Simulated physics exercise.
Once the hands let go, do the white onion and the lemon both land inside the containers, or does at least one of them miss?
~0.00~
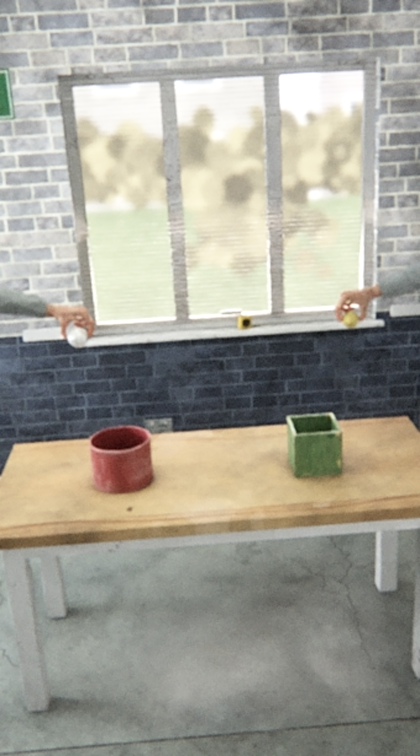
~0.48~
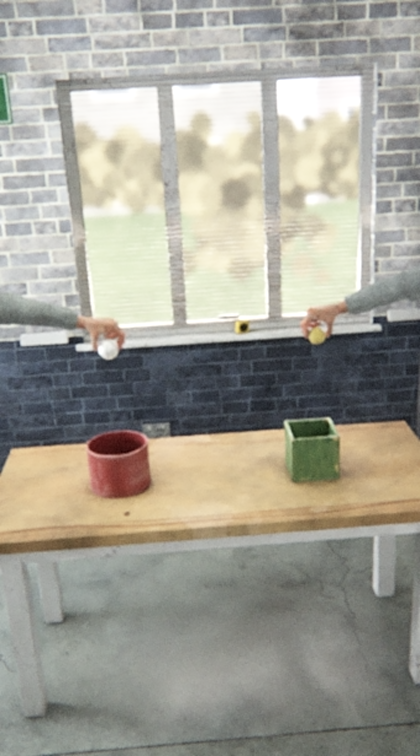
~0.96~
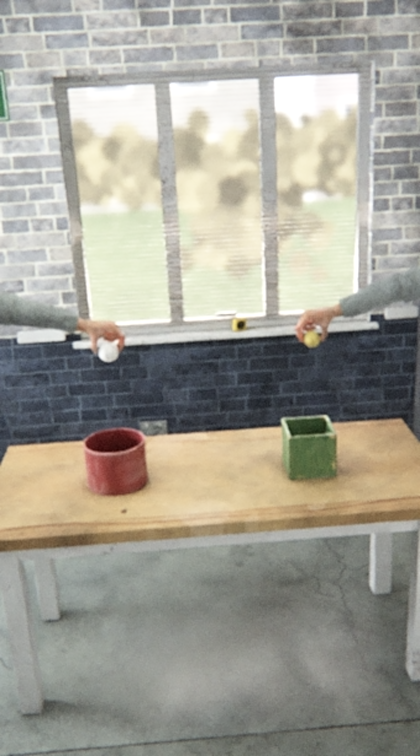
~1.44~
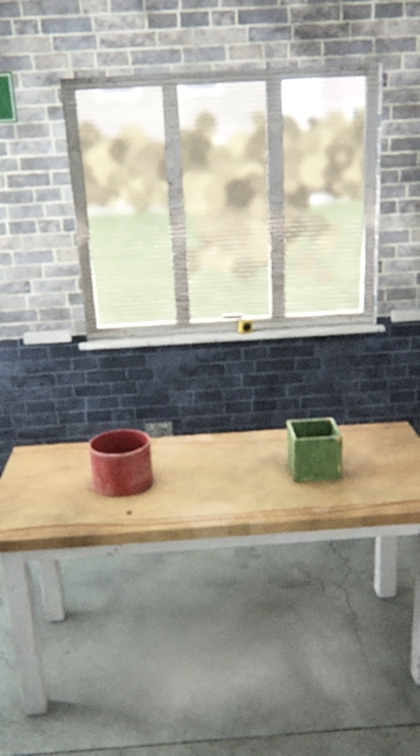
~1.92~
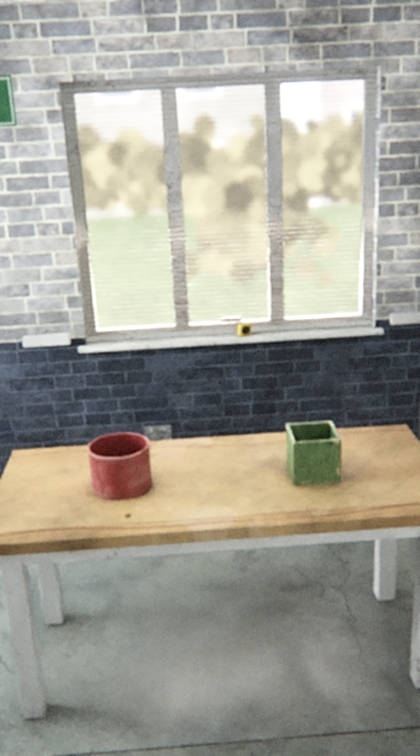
Both land inside, the white onion in the round red pot and the lemon in the square green container.
